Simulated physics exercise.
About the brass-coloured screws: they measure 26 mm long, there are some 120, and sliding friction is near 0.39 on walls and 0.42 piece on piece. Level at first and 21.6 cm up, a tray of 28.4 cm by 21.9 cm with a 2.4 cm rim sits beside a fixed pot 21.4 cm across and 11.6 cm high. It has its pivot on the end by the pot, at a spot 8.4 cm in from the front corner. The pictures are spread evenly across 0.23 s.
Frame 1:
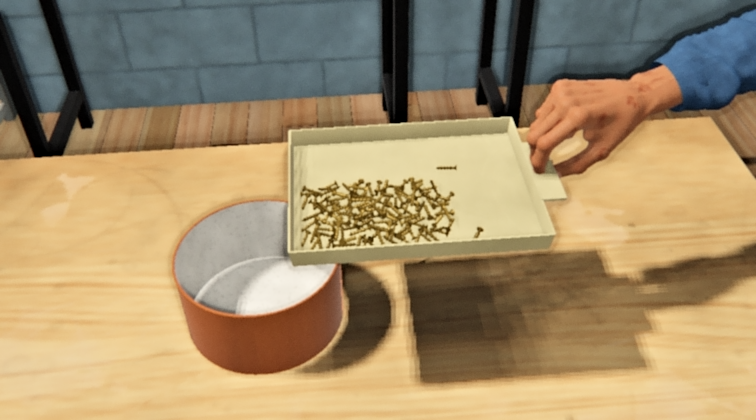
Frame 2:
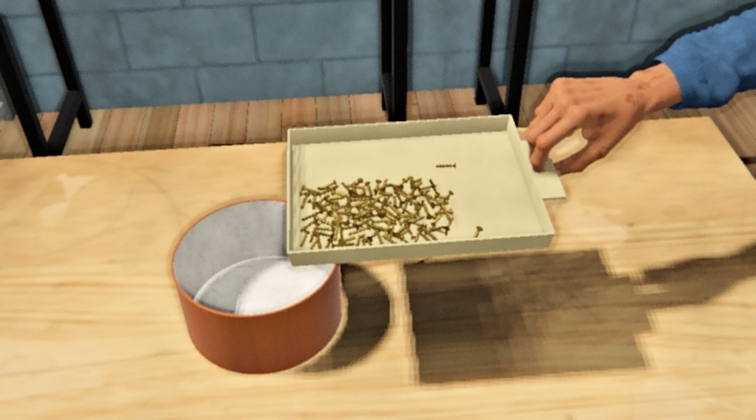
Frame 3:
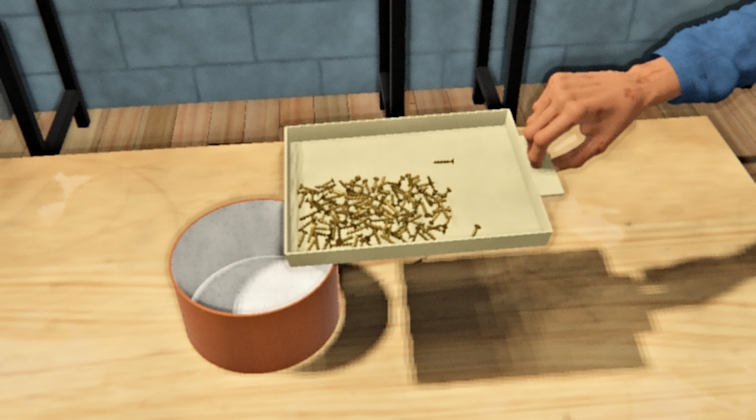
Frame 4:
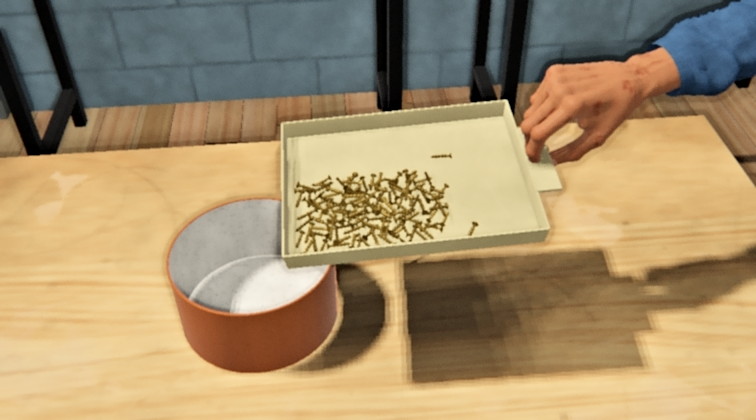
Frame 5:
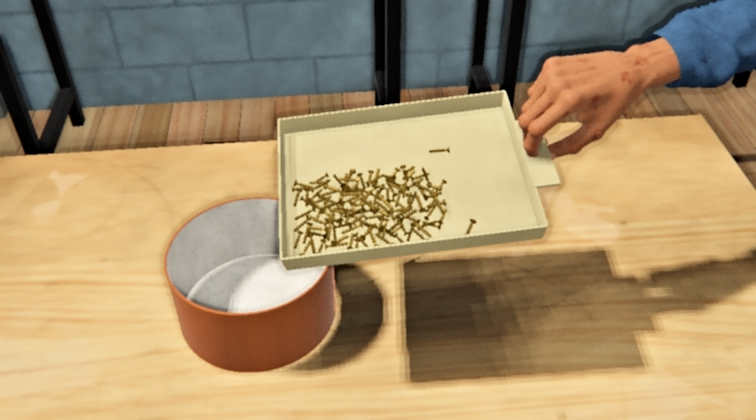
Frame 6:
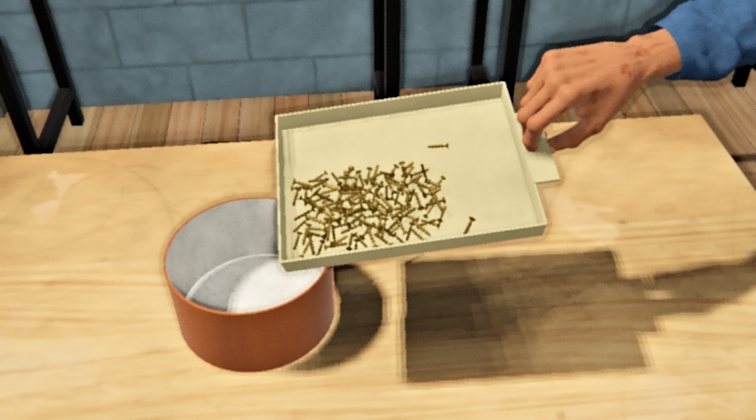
A shallow cream tray scattered with brass-coloured screws is held above a pale wooden tabletop, seen from above and in front, with black metal legs, a plank floor and a blue-grey block wall behind. A reddish-brown pot with a grey and white inside sits below its left end, and a blue-sleeved hand grips its right end. The hand gradually raises that end, tilting the tray slightly leftward, while the screws stay bunched and the view barely shifts.
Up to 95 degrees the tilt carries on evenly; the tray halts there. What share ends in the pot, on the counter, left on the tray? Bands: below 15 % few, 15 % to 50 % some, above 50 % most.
Result: Pot: Few, counter: Most, left on the tray: Few.
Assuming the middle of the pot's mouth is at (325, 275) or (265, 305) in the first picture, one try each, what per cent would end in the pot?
Roughly 95 per cent, then 85 per cent.
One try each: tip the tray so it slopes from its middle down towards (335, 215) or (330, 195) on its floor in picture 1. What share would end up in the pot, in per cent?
Estimate: Some 45 % and some 90 % respectively.
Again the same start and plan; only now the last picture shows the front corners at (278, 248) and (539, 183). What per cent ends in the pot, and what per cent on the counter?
The pot gets 90 and the counter 10.
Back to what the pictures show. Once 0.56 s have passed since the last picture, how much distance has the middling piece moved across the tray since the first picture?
It has moved some 4 cm from its start.
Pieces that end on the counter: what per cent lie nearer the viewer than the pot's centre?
I'd put it at around 100 per cent.
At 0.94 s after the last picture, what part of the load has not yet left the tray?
It's roughly 85 percent.
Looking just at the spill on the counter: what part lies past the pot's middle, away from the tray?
Around 0 per cent, give or take.
Then, 0.56 s after the last picture, tilt 51 degrees; the tray holds 100 %, the pot 0 %.
Then, 0.94 s after the last picture, tilt 78 degrees; the tray holds 85 %, the pot 0 %.
Then, 1.40 s after the last picture, tilt 95 degrees; the tray holds 10 %, the pot 0 %.
In the end, pot 0 %, counter 100 %, tray 0 %.
